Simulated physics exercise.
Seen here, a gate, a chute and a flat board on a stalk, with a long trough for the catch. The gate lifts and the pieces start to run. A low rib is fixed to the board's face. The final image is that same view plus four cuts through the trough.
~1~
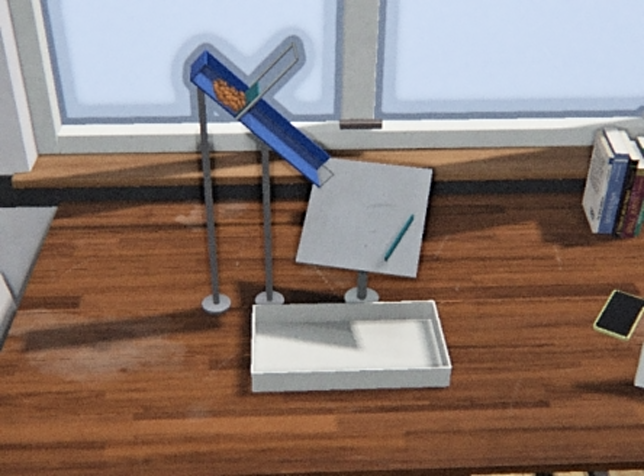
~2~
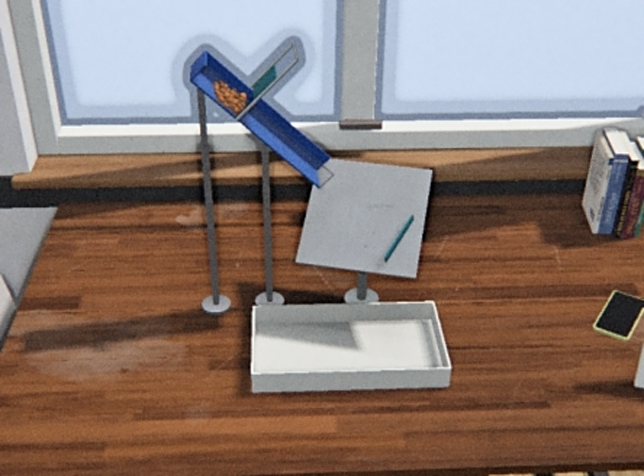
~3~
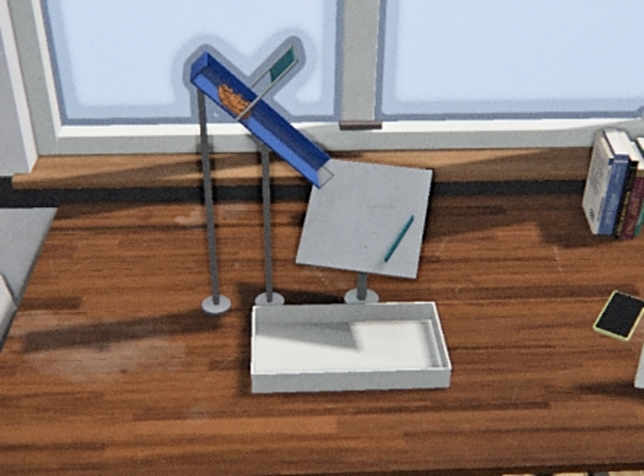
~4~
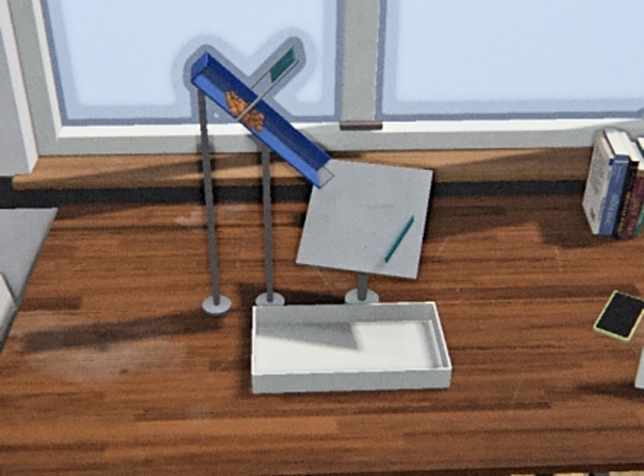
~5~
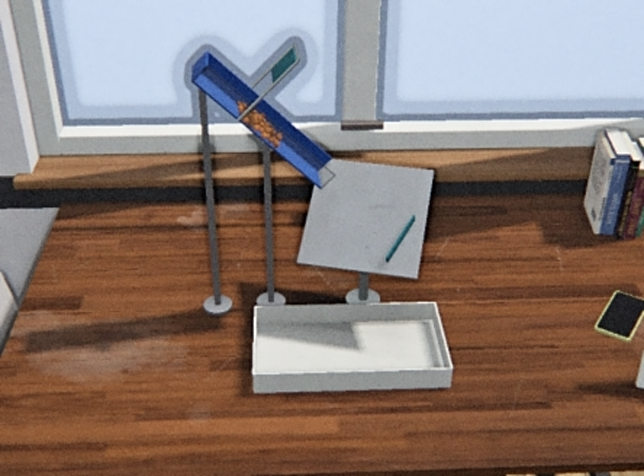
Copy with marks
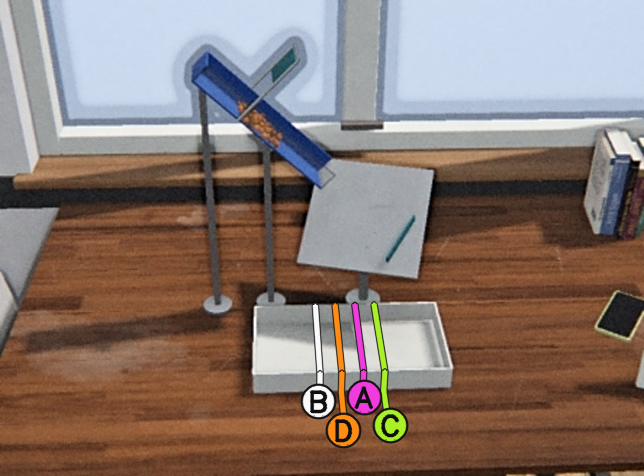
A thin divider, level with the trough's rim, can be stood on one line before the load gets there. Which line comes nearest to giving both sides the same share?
It is A.
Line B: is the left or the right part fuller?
The right side.
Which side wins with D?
Right.
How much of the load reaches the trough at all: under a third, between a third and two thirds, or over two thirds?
It is over two thirds.
On the marked copy, line A crosses the front rim at (363, 371); line B crosses the front rim at (320, 372); line C crosses the front rim at (384, 370); line D crosses the front rim at (341, 371).
If A is chosen, of what is caught, close to half on the left of the divider, close to half on the right.
If B is chosen, of what is caught, a small share on the left of the divider, all but a few on the right.
If C is chosen, of what is caught, all but a few on the left of the divider, a small share on the right.
If D is chosen, of what is caught, a small share on the left of the divider, the bulk on the right.
